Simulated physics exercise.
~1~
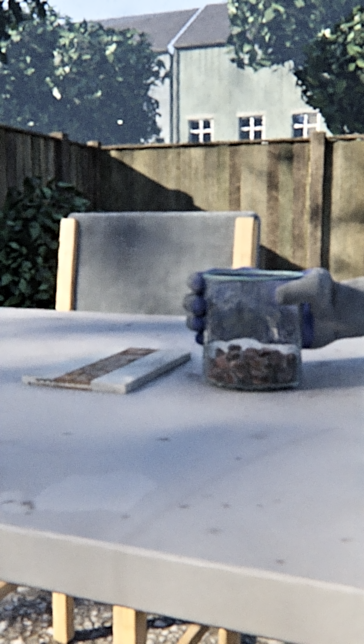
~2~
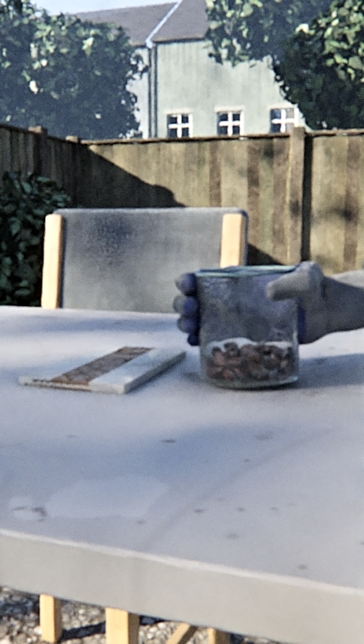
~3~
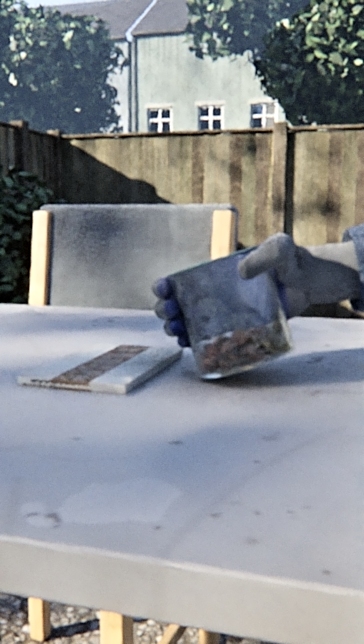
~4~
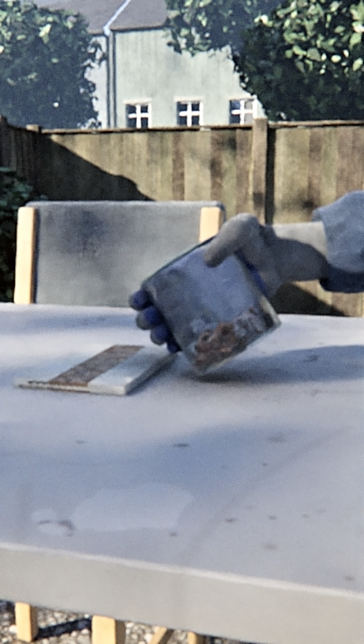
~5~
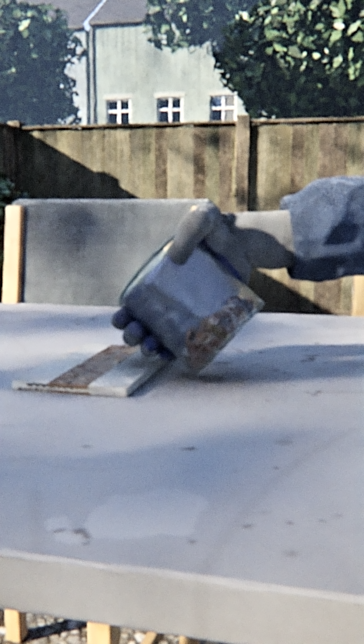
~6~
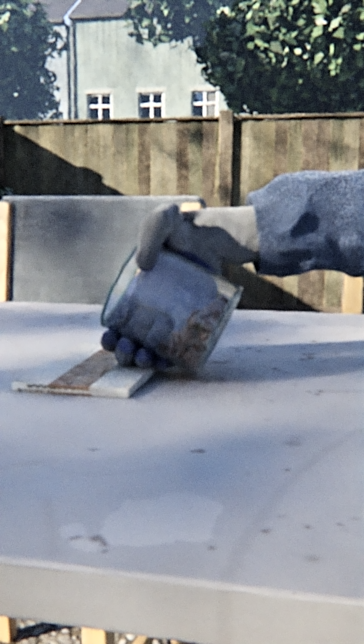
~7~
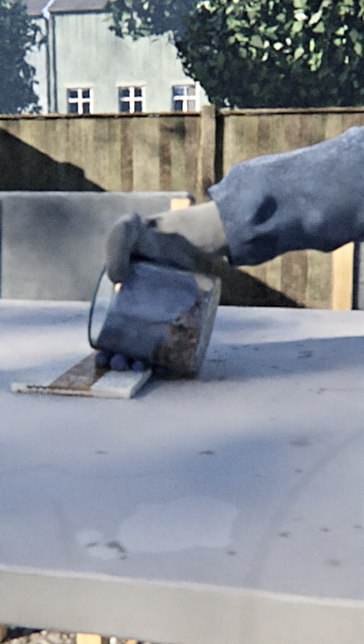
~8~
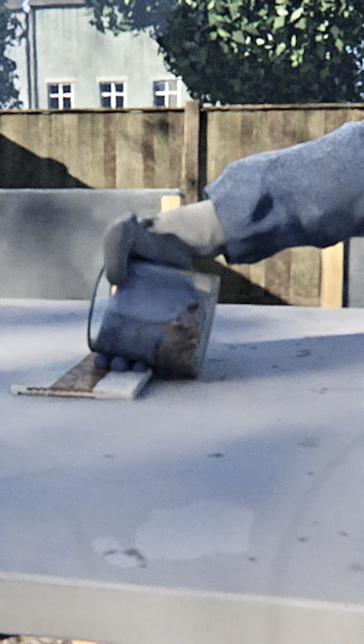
A gloved hand tips a glass leftward onto a flat box, its contents staying inside.
